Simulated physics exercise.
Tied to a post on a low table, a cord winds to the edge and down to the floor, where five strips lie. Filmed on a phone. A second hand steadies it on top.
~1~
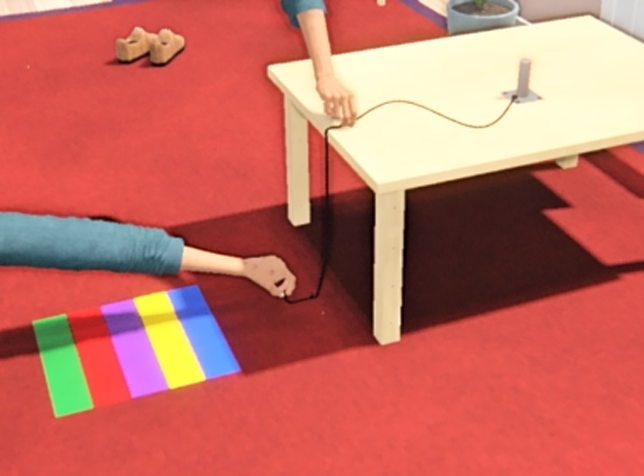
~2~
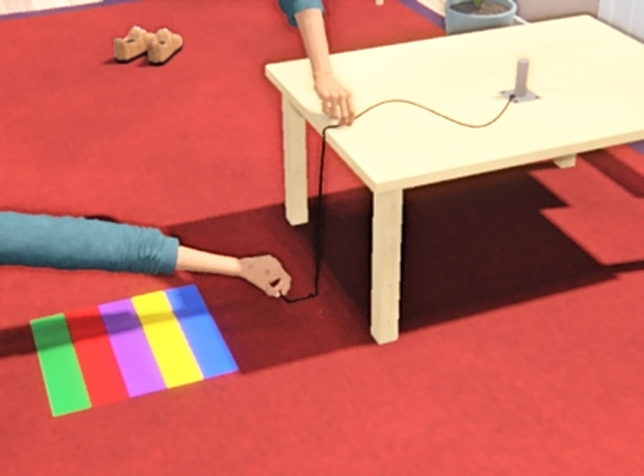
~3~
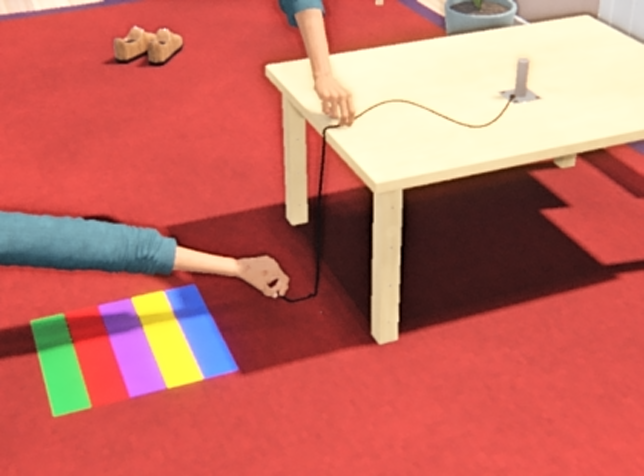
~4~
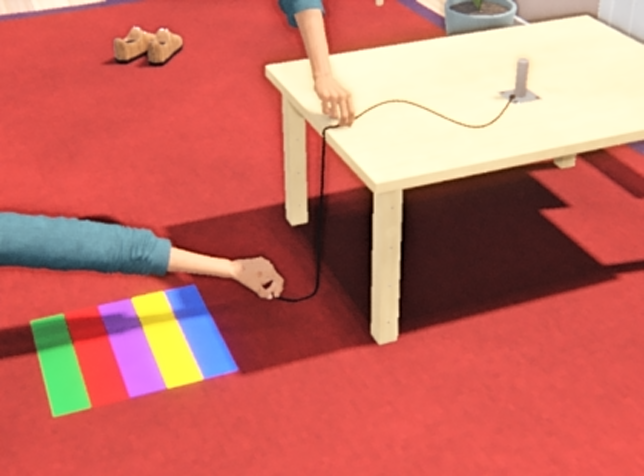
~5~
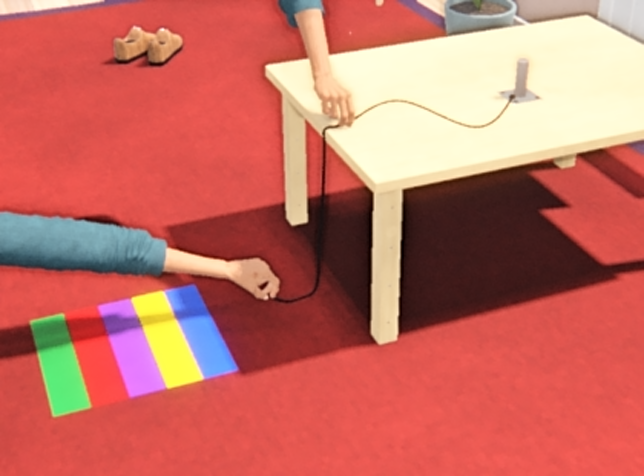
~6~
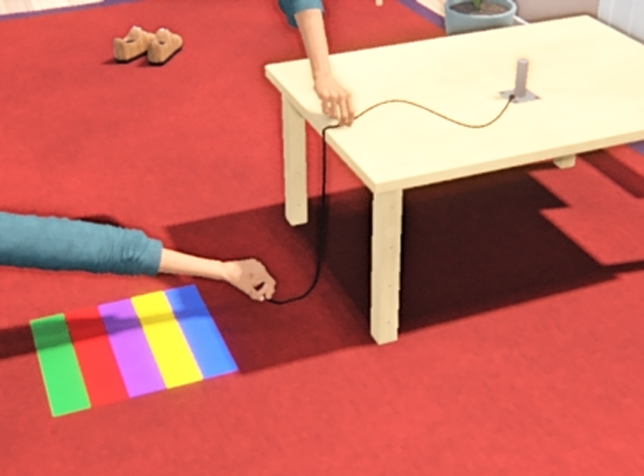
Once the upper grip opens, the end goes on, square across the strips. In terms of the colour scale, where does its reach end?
At green.
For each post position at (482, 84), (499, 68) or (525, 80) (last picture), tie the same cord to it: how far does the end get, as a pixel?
Try by try: (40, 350), (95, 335) and (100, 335).
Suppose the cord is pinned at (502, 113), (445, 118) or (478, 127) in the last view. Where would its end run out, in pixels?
The places are (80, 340), (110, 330) and (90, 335).
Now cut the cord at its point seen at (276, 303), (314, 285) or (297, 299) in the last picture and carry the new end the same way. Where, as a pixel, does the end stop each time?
Case by case: Close to (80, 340), (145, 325) and (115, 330).
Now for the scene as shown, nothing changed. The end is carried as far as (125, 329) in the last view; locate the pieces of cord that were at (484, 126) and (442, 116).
First point (440, 108), second point (396, 116).
Soon after, end near (124, 329); over purple.
After that, end near (85, 338); over red.
At the stop, end near (61, 344); over green. It gets as far as the green strip.
